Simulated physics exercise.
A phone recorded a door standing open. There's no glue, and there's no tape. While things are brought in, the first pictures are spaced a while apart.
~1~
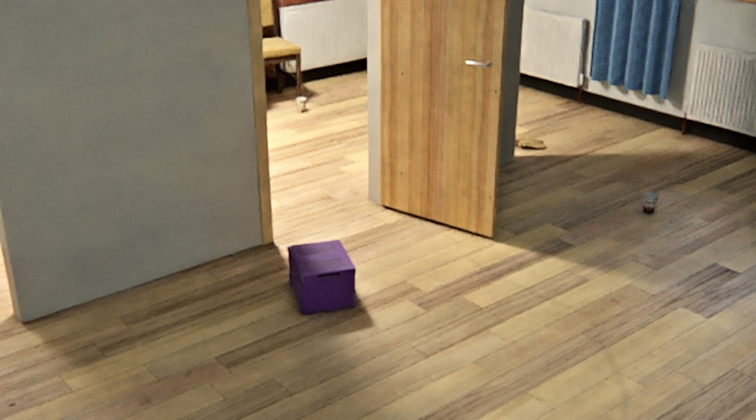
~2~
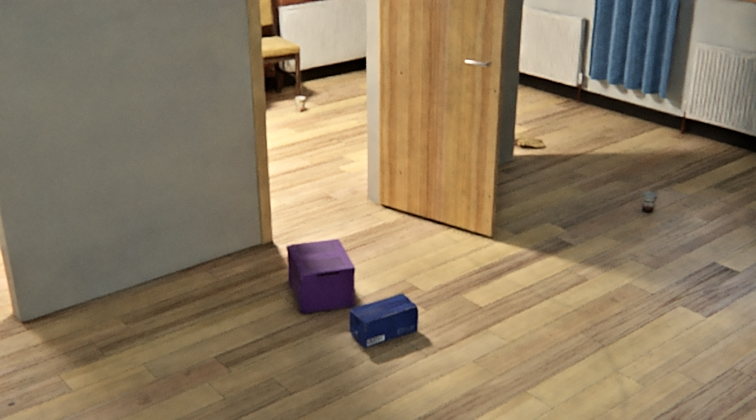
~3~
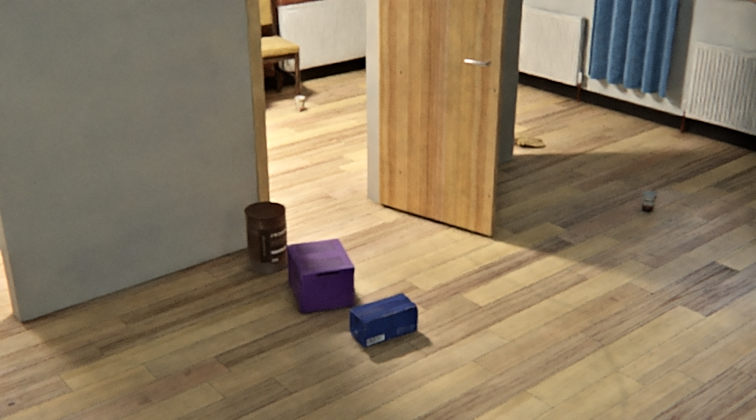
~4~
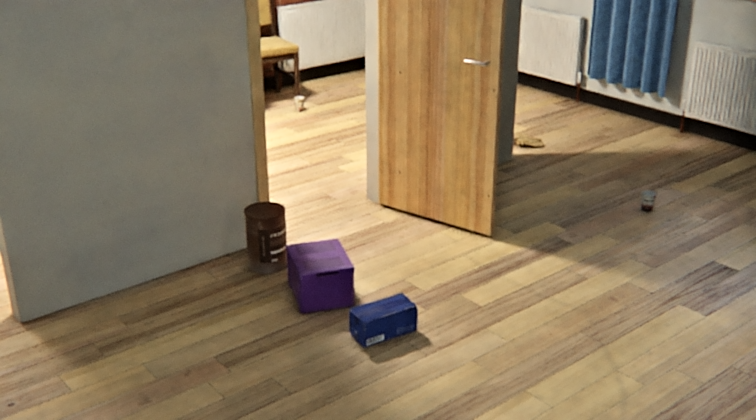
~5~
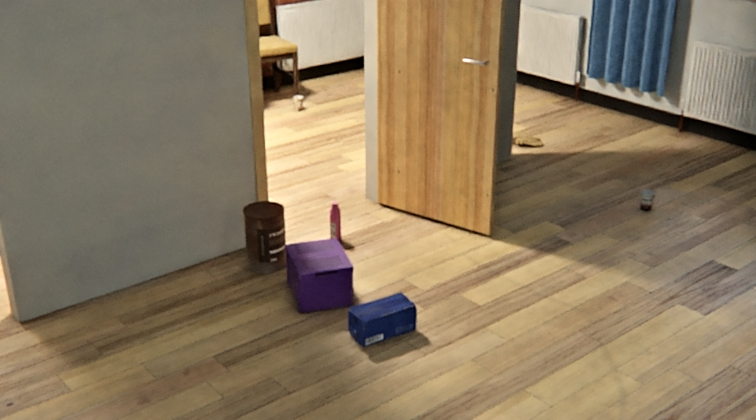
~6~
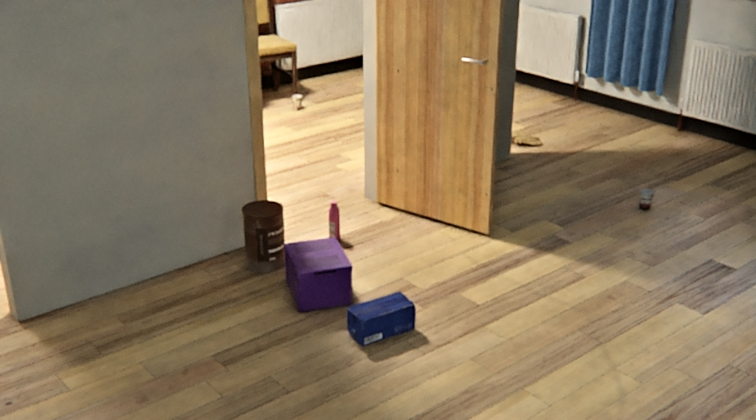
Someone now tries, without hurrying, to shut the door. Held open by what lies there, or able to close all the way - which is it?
The door sits flush.
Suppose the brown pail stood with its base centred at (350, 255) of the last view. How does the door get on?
Then it is blocked.
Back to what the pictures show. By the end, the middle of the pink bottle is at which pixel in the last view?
Near pixel (272, 215).
Then, 0.80 s after the last picture, door at 65°.
Then, 1.40 s after the last picture, door at 15°; pink bottle tipped 3° from how it was near (312, 216).
Then, 1.60 s after the last picture, door at 1°; pink bottle slid well along near (290, 209).
At rest, door at 0°; tipped over on the floor, pink bottle; the other 3 in place. Seen from the same camera at the end, pink bottle near (272, 215).
